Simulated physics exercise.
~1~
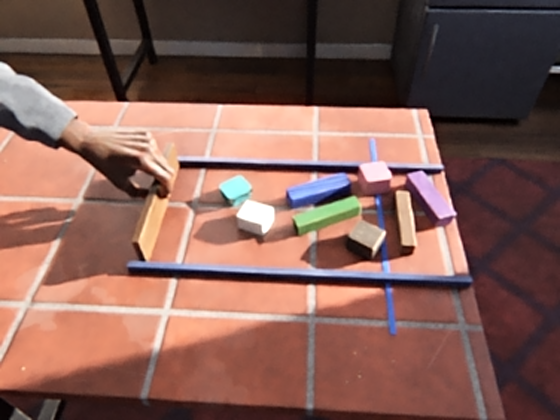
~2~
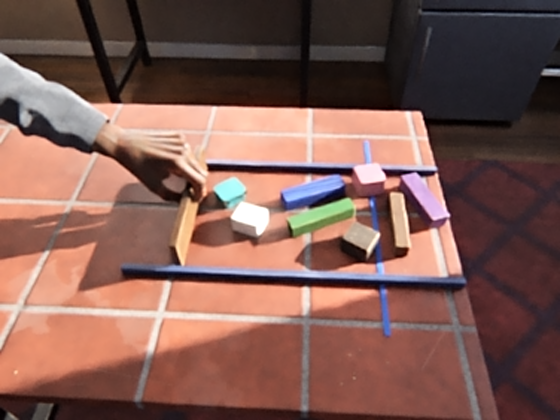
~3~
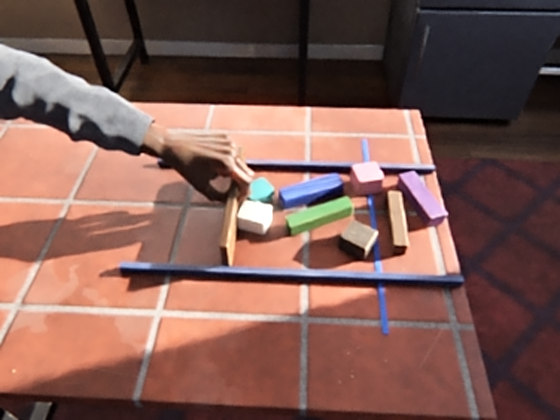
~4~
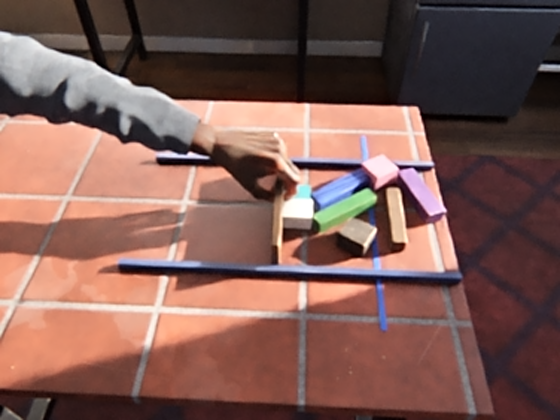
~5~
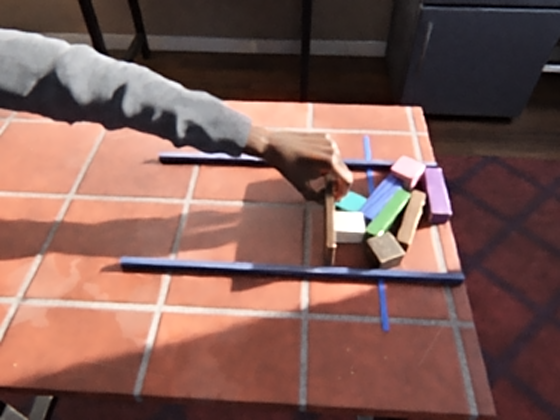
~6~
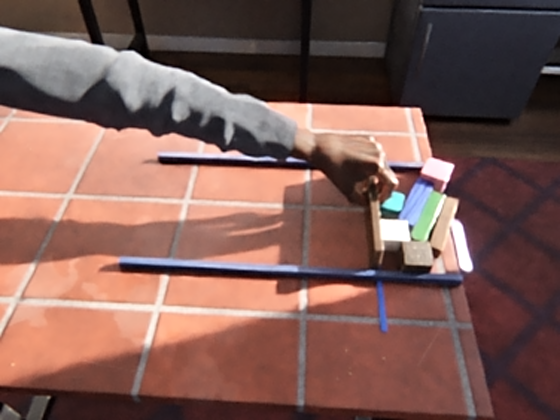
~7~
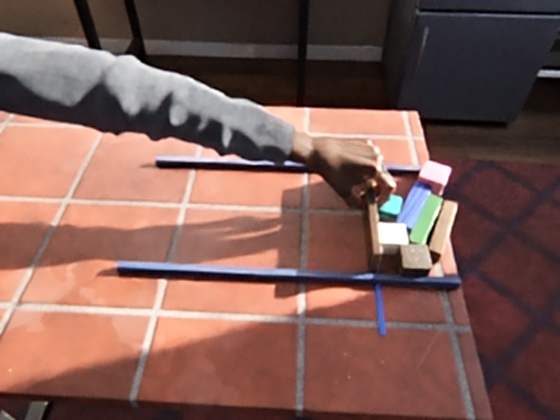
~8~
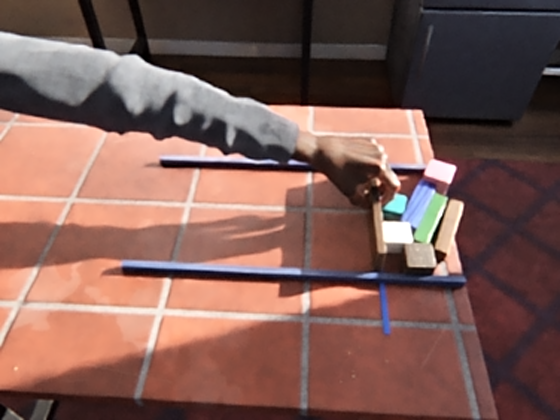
At first, a hand in a gray sleeve holds a wooden board upright at the left of a tiled table, with colorful blocks and sticks scattered between two blue strips. The board slides right, reaching the turquoise and white blocks and pushing them along. They close in on the blue and green bars, which shift and bunch up with the pink block. As the cluster nears the table's right edge, the purple bar is pushed over and drops out of sight. The board stops near the blue tape line, leaving the other pieces packed together at the edge.
